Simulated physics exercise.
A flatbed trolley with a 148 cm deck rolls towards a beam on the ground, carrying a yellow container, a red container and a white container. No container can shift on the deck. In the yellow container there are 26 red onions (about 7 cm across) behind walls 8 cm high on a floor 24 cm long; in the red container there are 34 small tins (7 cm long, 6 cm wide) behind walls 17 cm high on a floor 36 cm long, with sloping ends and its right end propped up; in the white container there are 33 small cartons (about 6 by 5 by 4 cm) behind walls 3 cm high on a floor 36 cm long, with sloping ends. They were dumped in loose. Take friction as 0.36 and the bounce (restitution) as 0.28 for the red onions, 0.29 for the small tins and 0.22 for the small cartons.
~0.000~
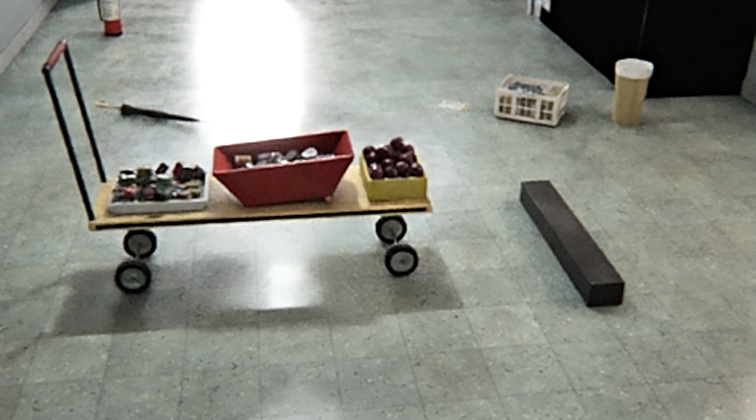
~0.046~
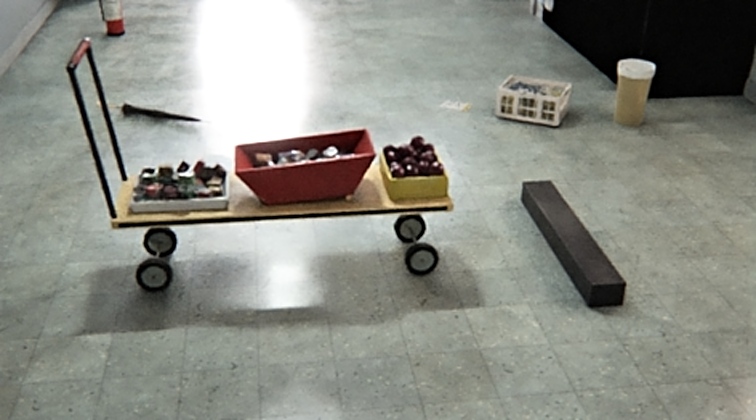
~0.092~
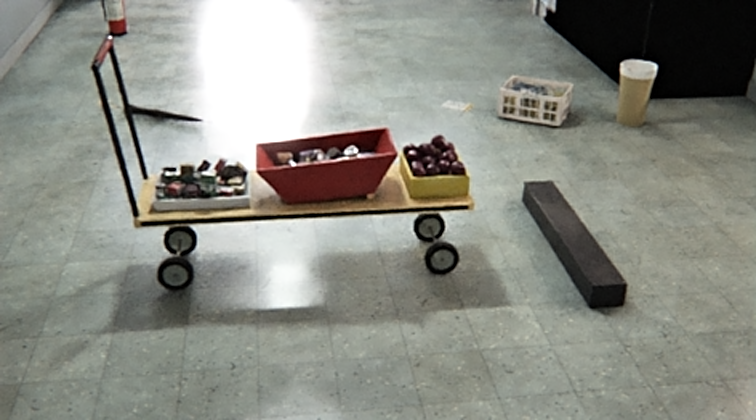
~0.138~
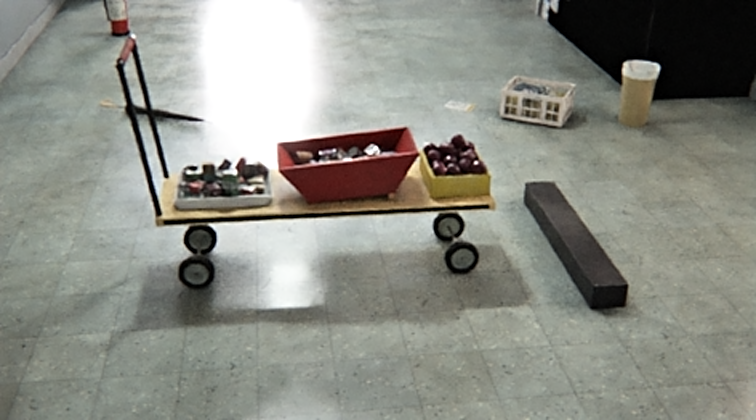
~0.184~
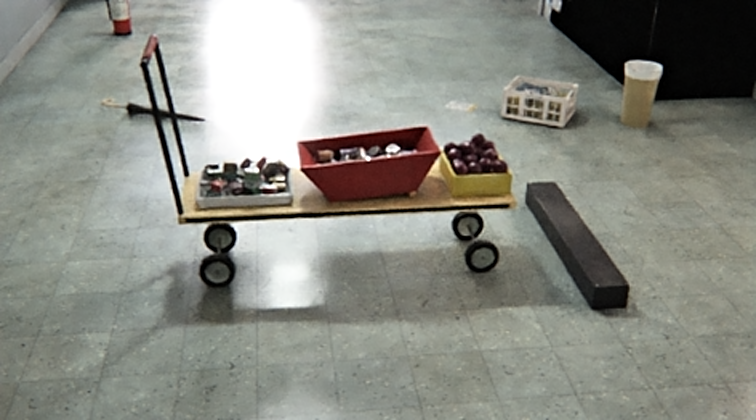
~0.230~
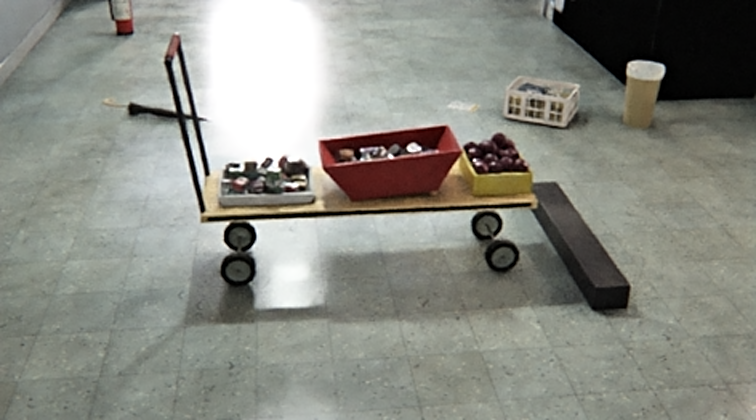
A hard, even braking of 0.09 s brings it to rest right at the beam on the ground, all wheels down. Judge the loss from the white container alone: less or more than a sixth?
It sheds over a sixth of them.
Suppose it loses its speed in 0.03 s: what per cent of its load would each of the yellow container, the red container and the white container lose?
In that case yellow container 30, red container 0, white container 30 per cent.
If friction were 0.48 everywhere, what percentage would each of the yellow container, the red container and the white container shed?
In that case yellow container 20, red container 0, white container 30 per cent.
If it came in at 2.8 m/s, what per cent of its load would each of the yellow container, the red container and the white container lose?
In that case yellow container 30, red container 0, white container 50 per cent.
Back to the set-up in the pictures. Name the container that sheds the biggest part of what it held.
The white container.
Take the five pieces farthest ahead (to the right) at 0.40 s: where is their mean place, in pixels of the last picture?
Near (566, 155).
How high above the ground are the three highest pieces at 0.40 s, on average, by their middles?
About 58 cm.
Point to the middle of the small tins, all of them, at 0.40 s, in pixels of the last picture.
Around (450, 163).
After 0.30 s, the brake bites.
After 0.40 s, yellow container 26 in, 0 out, red container 34 in, 0 out and white container 33 in, 0 out.
After 0.52 s, yellow container 21 in, 5 out, red container 34 in, 0 out and white container 27 in, 6 out.
After 0.75 s, yellow container 20 in, 6 out, red container 34 in, 0 out and white container 21 in, 12 out.
Outcome (at 1.26 s), yellow container 20 in, 6 out, red container 34 in, 0 out and white container 21 in, 12 out. Asked share, 12 of 33, 36 per cent.
